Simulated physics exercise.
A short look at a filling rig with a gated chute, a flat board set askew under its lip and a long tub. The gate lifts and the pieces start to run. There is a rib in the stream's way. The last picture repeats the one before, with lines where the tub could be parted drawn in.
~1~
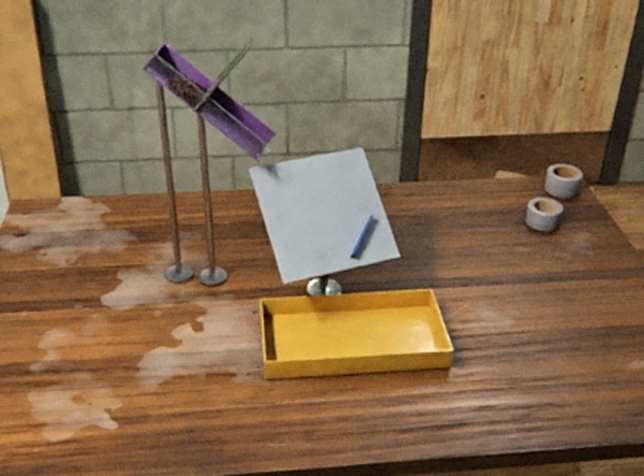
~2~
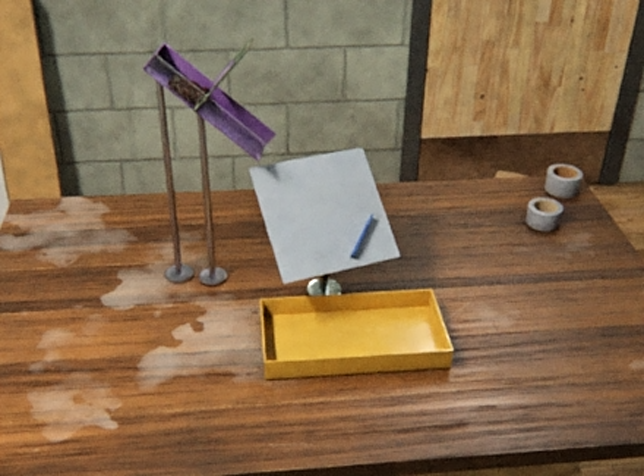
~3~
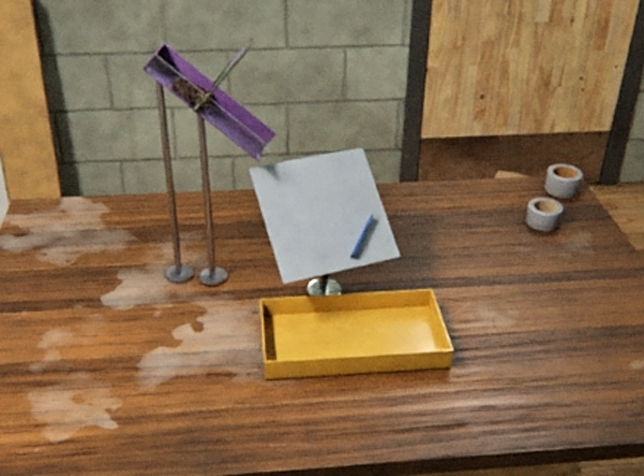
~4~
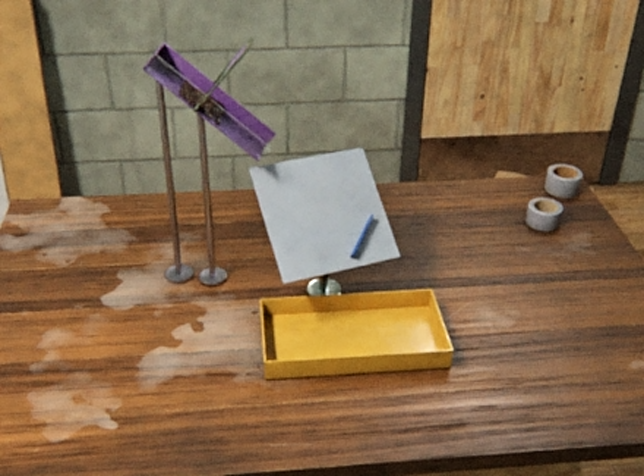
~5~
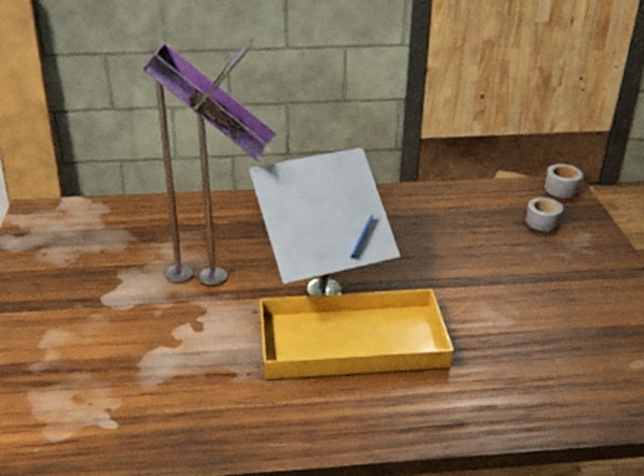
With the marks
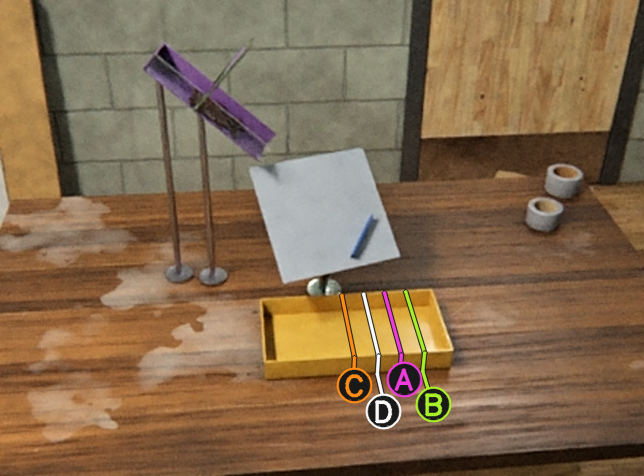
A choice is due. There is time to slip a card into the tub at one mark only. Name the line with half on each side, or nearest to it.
Go for C.
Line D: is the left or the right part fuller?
More lands on the left.
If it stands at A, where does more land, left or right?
The left side.
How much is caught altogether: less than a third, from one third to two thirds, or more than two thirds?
More than two thirds.
On the marked copy, line A crosses the front rim at (401, 353); line B crosses the front rim at (424, 352); line C crosses the front rim at (354, 356); line D crosses the front rim at (378, 355).
Choosing A, of what is caught, almost all on the left of the divider, just a few on the right.
Choosing B, of what is caught, every piece on the left of the divider, not one piece on the right.
Choosing C, of what is caught, roughly half on the left of the divider, roughly half on the right.
Choosing D, of what is caught, almost all on the left of the divider, about a tenth on the right.
